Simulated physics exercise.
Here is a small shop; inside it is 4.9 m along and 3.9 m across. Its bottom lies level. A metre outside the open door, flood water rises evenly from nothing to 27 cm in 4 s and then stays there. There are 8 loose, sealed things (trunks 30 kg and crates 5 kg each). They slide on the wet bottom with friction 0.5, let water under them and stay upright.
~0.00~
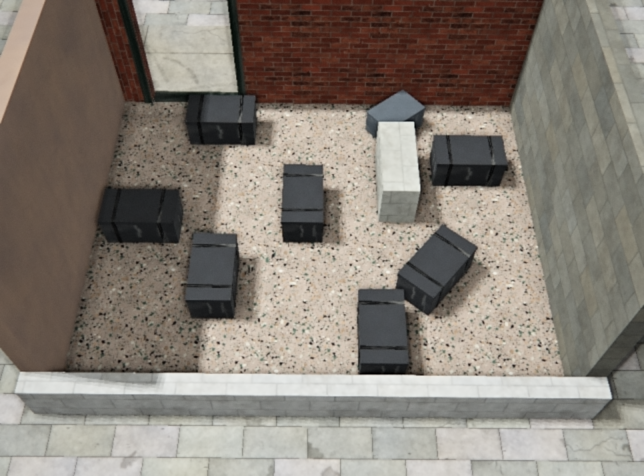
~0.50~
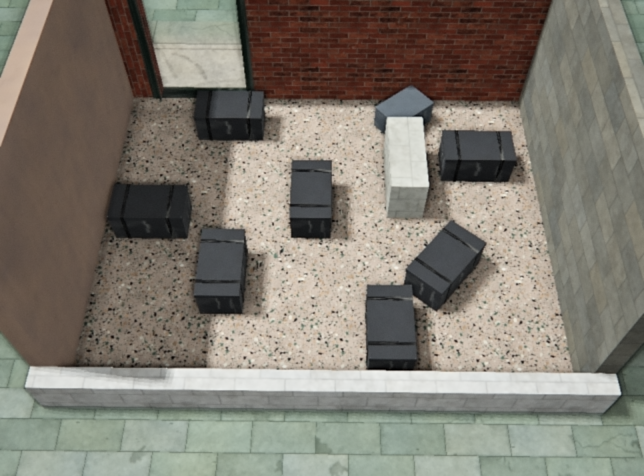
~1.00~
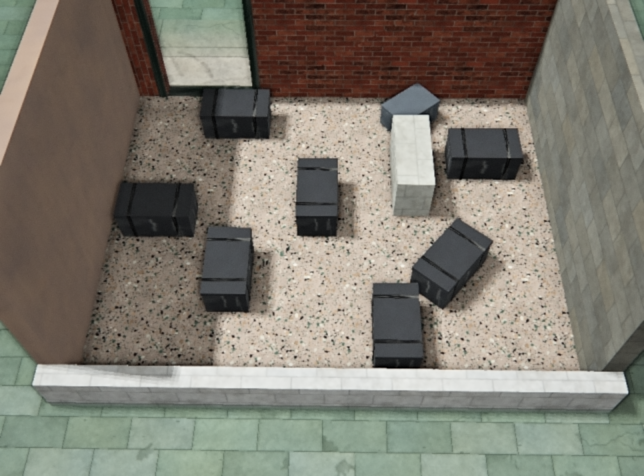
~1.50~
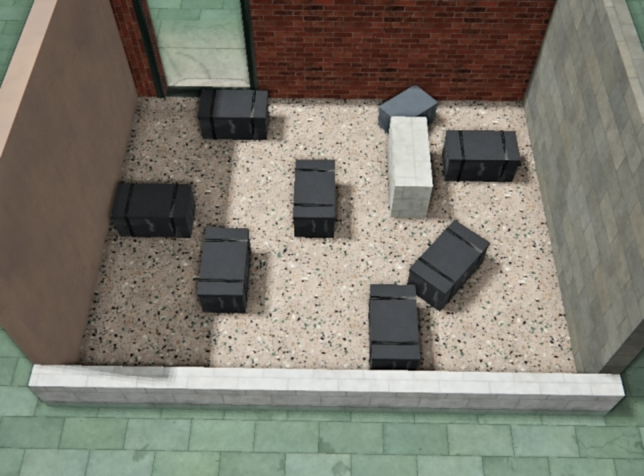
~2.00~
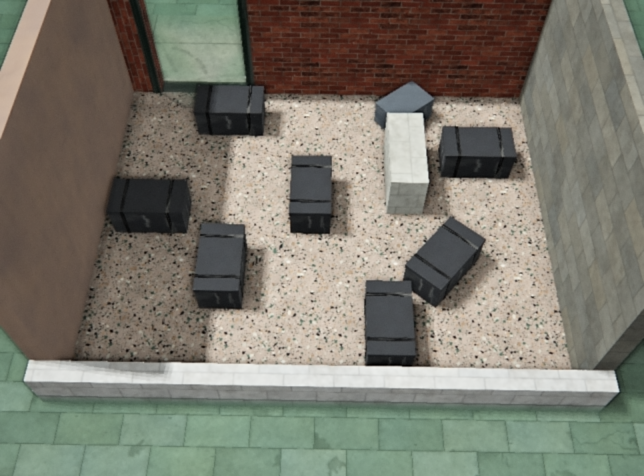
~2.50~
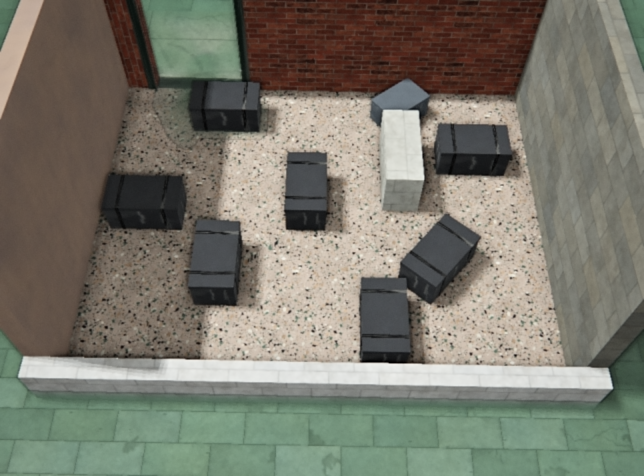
Brick-backed walled room with dark trunks standing still on a speckled floor, the view drifting slightly as paving outside turns green.
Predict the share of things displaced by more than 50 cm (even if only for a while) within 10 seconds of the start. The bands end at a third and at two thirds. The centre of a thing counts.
Share: Two thirds or more.
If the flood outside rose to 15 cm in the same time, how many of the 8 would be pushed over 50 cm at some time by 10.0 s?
In that case 2 of them.
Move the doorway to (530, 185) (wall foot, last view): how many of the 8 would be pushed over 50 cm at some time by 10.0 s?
Then 4.
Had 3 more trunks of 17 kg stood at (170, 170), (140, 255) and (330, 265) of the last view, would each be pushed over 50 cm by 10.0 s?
In that order: Past it, past it, over.
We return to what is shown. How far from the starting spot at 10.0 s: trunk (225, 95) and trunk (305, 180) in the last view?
In turn: 300 cm, 30 cm.
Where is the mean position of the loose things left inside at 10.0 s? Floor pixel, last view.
Near (431, 234).
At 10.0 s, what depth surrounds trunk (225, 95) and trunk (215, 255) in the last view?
Roughly 11 and 9 cm.
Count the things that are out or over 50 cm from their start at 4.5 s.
By then 1.
After 3.5 s 0 of 8 are over 50 cm from their spots; 0 afloat.
After 4.5 s 1 of 8 are over 50 cm from their spots; 0 afloat.
After 7.0 s 4 of 8 are over 50 cm from their spots; 2 afloat.
After 10.0 s 6 of 8 are over 50 cm from their spots, and 6 have been at some point; 4 afloat.
